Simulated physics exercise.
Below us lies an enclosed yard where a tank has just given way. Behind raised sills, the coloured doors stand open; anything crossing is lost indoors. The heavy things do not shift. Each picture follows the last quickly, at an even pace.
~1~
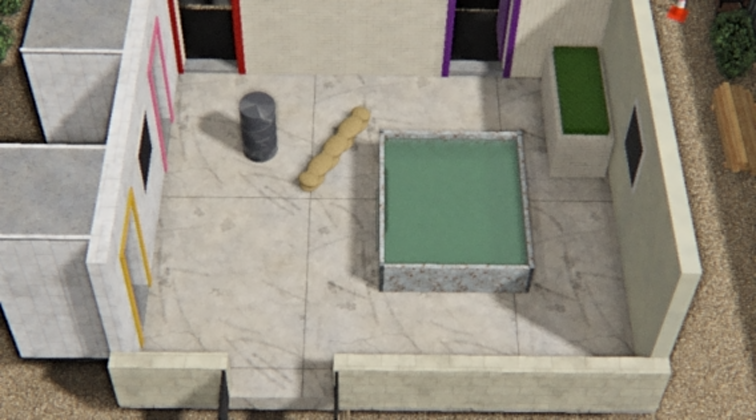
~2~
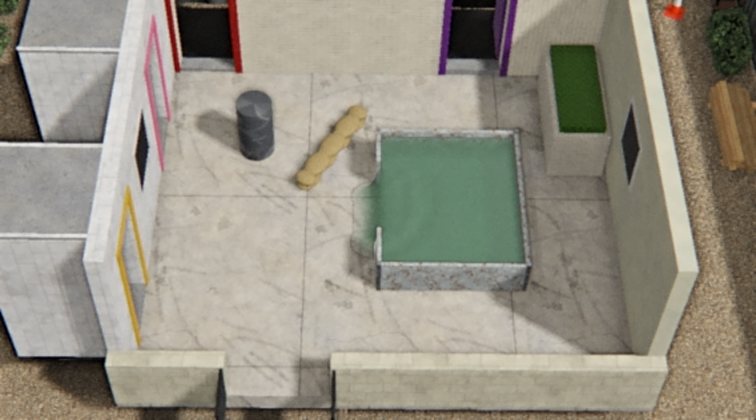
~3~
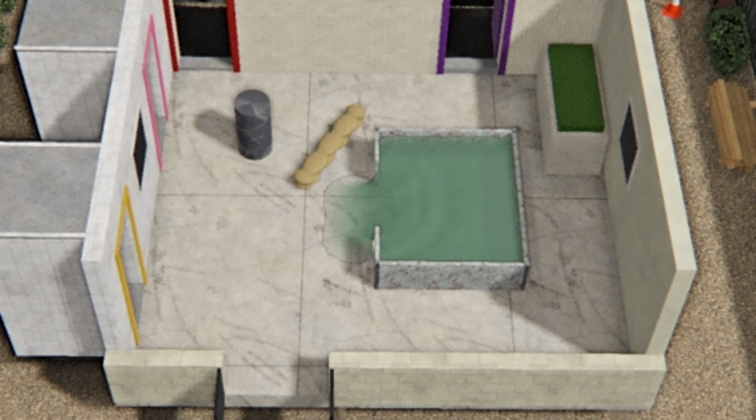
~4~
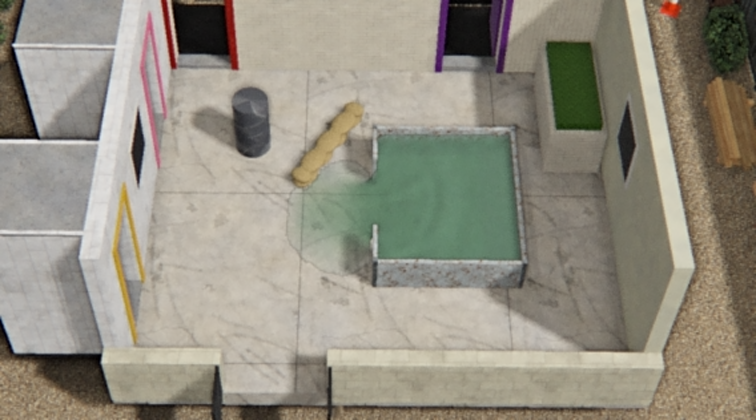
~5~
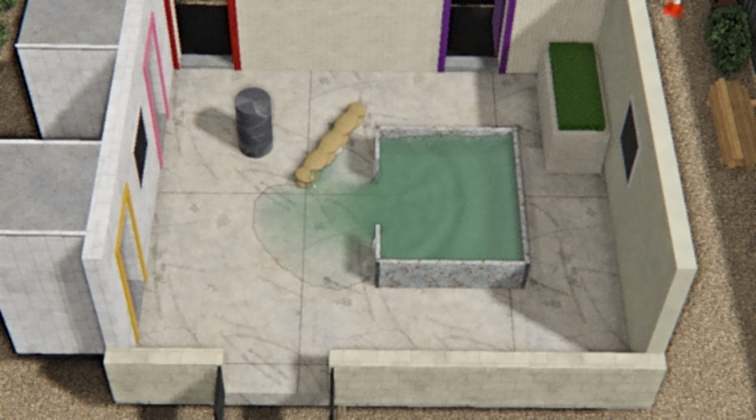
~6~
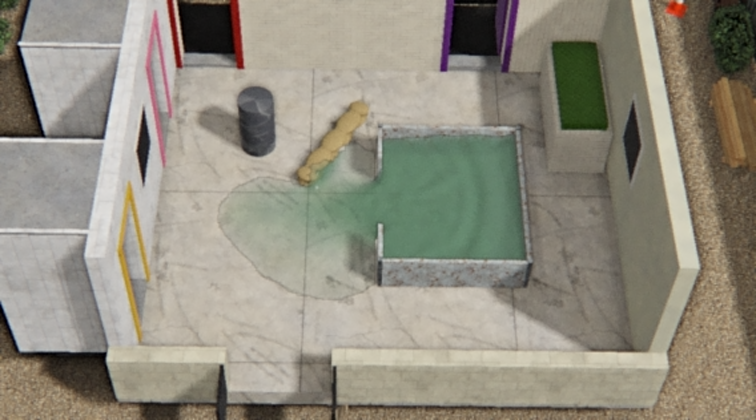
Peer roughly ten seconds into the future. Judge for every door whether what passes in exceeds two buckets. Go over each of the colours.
Result: The pink door swallows an okay amount of water, the red door swallows too much water, the purple door swallows an okay amount of water, the yellow door swallows too much water.
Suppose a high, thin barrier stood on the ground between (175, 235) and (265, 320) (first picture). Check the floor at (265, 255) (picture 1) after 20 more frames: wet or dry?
Soaked.
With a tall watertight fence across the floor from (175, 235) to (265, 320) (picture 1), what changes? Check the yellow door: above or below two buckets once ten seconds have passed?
Reading for yellow: It gets too little.
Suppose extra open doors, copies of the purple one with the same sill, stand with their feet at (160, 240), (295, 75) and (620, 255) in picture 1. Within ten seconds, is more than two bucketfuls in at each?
First crosses the line, second stays short of it, third stays short of it.
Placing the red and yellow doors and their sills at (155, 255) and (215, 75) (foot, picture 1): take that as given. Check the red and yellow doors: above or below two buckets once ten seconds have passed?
Red: Overshoots; yellow: Overshoots.
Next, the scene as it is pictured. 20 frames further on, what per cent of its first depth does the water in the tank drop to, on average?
My reading is roughly 48 in a hundred.
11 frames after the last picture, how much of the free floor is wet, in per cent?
Close to 40 %.
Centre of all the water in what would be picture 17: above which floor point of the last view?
The spot I would choose is (375, 218).
A moment on, water covers 25 % of the floor; the pink door not reached, the red door not reached, the purple door not reached, the yellow door not reached.
Next, water covers 40 % of the floor; the pink door wet at the sill, nothing in, the red door not reached, the purple door not reached, the yellow door under two buckets in.
Then, water covers 50 % of the floor; the pink door wet at the sill, nothing in, the red door under two buckets in, the purple door wet at the sill, nothing in, the yellow door over two buckets in.
Later, water covers 80 % of the floor; the pink door under two buckets in, the red door over two buckets in, the purple door wet at the sill, nothing in, the yellow door far over two buckets in.
In the end, water covers 95 % of the floor; the pink door under two buckets in, the red door far over two buckets in, the purple door wet at the sill, nothing in, the yellow door far over two buckets in.
